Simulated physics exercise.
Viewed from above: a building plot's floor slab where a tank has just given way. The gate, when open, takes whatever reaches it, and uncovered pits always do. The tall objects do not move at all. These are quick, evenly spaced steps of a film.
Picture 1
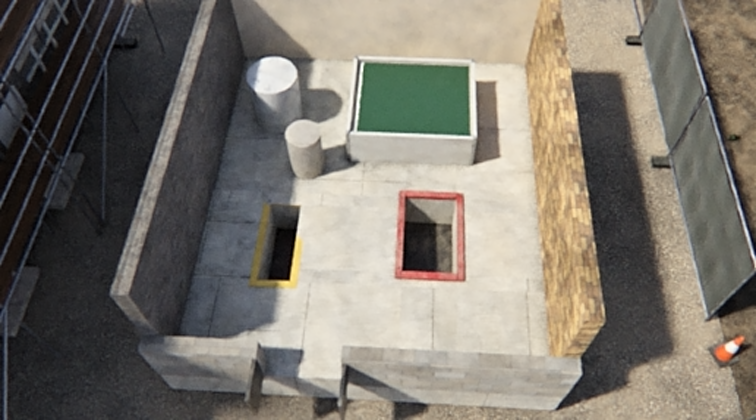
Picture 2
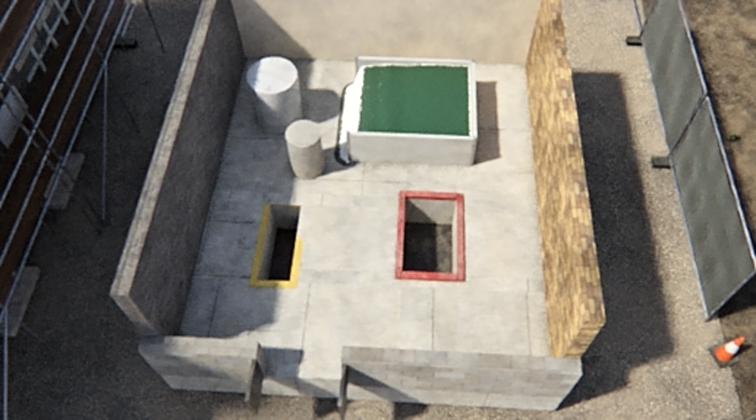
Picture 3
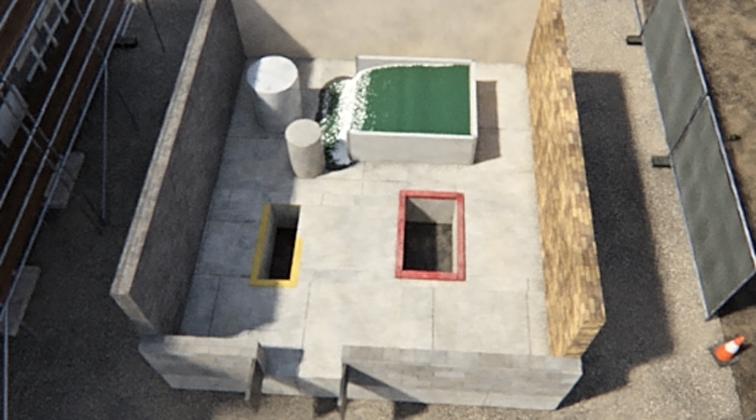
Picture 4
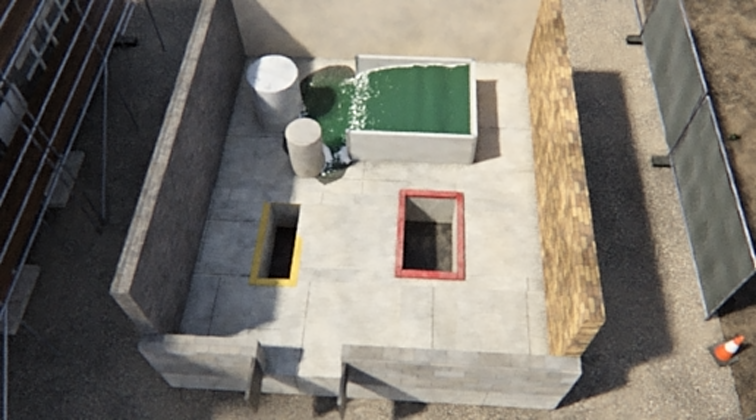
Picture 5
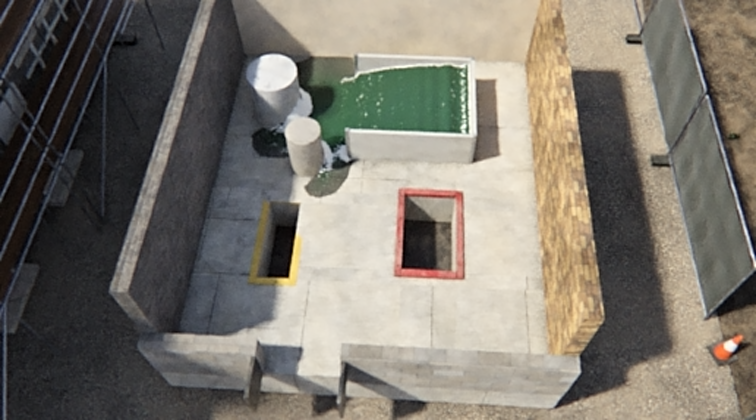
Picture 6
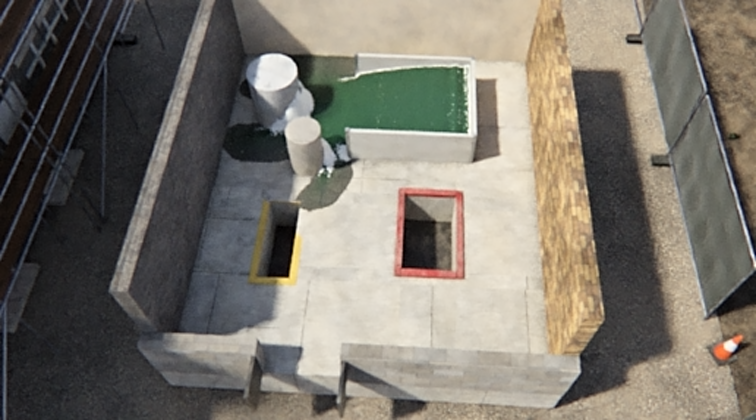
The clip opens on a walled concrete slab seen from above, with a white tank of green water standing whole beside two pale cylinders. Water bursts from the tank's left side, foaming white, then spreads left across the floor and around the unmoving cylinders, reaching toward the left wall.
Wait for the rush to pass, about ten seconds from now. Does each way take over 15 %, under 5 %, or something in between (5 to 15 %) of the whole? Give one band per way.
Per way - the gate: In between, the red pit: Under 5 %, the yellow pit: Over 15 %.
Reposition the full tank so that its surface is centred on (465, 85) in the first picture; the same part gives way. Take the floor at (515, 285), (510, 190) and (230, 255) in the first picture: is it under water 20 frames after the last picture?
Spot one unwetted, spot two unwetted, spot three wetted.
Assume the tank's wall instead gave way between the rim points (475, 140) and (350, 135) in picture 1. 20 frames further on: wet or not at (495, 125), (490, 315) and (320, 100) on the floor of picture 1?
Note, points one to three: Unreached / reached and soaked / unreached.
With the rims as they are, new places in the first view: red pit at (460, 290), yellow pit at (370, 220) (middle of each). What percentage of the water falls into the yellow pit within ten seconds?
Share for yellow: 10 in a hundred.
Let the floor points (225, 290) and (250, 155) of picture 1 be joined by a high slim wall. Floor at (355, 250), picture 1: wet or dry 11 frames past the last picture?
Submerged.
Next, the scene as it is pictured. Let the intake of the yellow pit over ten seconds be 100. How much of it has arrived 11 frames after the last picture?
Working it through, I arrive at 5 %.
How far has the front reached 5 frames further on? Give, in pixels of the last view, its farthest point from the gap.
Front's tip: Near (205, 222).
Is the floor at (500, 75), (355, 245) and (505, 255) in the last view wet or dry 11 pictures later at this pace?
Well, in turn they'd be dry underfoot, wet underfoot and dry underfoot.
A moment on, water covers 30 % of the floor; the gate 0 %, the red pit 0 %, the yellow pit 0 %.
Next, water covers 45 % of the floor; the gate 0 %, the red pit 0 %, the yellow pit 1 %.
Then, water covers 65 % of the floor; the gate 1 %, the red pit 0 %, the yellow pit 4 %.
Later, water covers 80 % of the floor; the gate 5 %, the red pit 0 %, the yellow pit 14 %.
In the end, water covers 95 % of the floor; the gate 8 %, the red pit 1 %, the yellow pit 22 %.
